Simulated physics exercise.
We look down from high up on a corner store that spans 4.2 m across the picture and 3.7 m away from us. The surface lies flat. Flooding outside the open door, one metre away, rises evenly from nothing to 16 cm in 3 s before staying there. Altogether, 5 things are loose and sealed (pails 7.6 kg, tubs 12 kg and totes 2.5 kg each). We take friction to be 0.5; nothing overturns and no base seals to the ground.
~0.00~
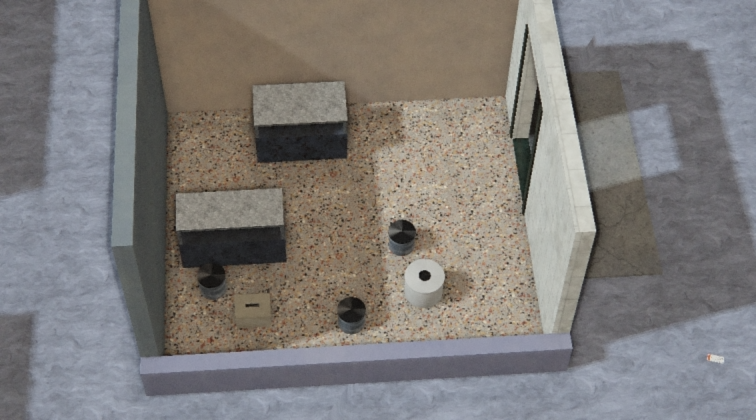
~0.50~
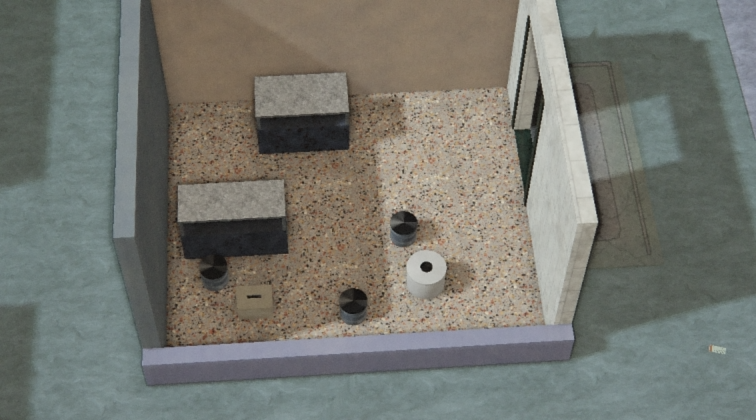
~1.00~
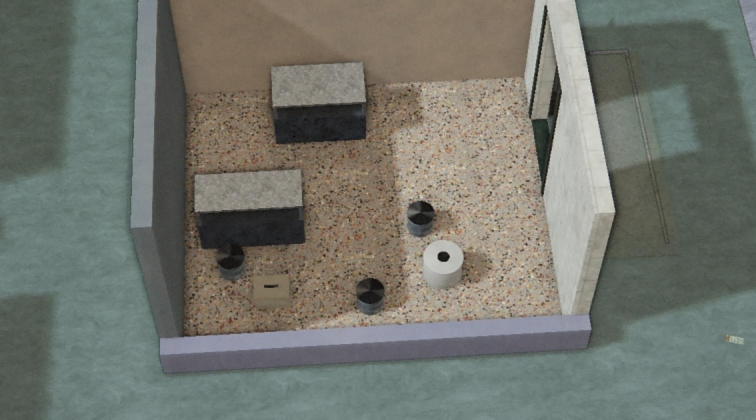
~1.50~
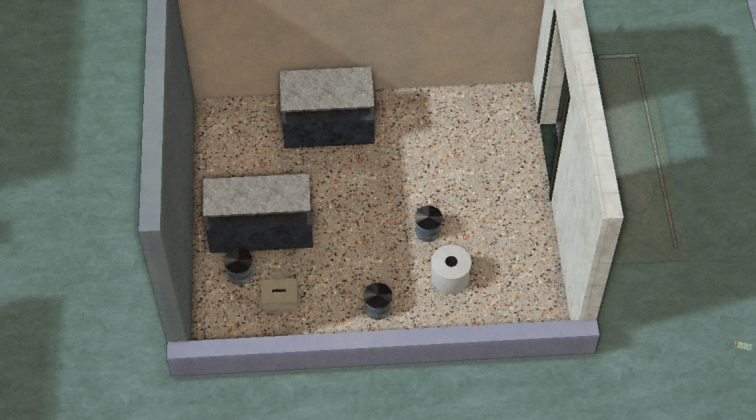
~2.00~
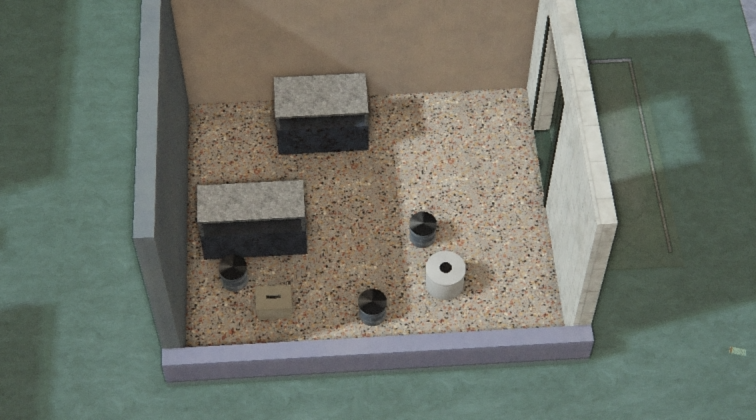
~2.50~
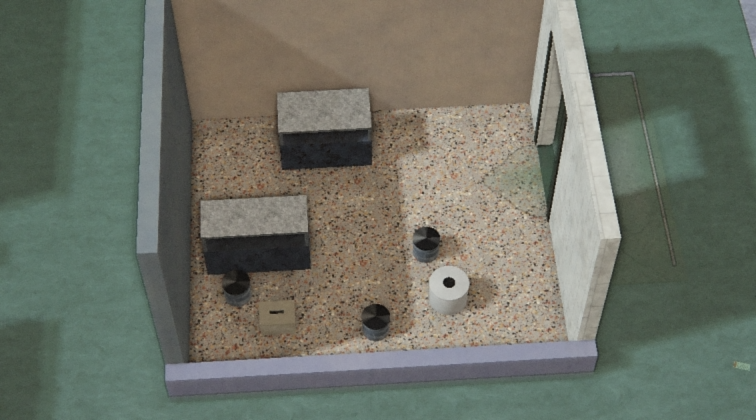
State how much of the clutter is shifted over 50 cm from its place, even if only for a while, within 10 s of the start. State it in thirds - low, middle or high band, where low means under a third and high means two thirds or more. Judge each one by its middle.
Low band.
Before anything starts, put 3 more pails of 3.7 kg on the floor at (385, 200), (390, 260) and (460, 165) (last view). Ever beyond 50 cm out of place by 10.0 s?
In turn: More, under, over.
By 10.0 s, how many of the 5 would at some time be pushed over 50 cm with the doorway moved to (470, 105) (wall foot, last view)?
Count: 1.
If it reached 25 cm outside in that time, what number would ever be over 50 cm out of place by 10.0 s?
It would come to 2 of them.
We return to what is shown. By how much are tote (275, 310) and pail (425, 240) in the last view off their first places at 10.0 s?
Shifts: 30 cm / 0 cm.
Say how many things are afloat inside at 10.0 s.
Count: 1.
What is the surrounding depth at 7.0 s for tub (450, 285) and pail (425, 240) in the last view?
I'd put it at 2 cm and 4 cm respectively.
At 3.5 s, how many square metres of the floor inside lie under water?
Somewhere about 3.0 m2, give or take.
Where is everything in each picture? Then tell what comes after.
In the first frame, a pail at (351, 309), on the bottom; a pail at (211, 275), on the bottom; 0.0 m2 under water; 0 of 5 have shifted.
In the second frame, a pail at (353, 301), on the bottom; a pail at (213, 266) rests on the ground; water covers 0.0 m2; 0 of 5 have shifted.
In the third frame, a pail at (370, 290), on the bottom; a pail at (230, 256) rests on the ground; water covers 0.0 m2; 0 of 5 have shifted.
In the fourth frame, a pail at (378, 295), on the bottom; a pail at (238, 260), on the bottom; water covers 0.0 m2; 0 of 5 have shifted.
In the fifth frame, a pail at (372, 301), on the bottom; a pail at (233, 267), on the bottom; 0.0 m2 under water; 0 of 5 have shifted.
In the sixth frame, a pail at (376, 316) rests on the ground; a pail at (236, 282), on the bottom; 0.5 m2 under water; 0 of 5 have shifted.
After 3.5 s 0 of 5 are over 50 cm from their spots; 0 afloat.
After 4.5 s 0 of 5 are over 50 cm from their spots; 0 afloat.
After 7.0 s 0 of 5 are over 50 cm from their spots; 0 afloat.
After 10.0 s 0 of 5 are over 50 cm from their spots, and 0 have been at some point; 1 afloat.
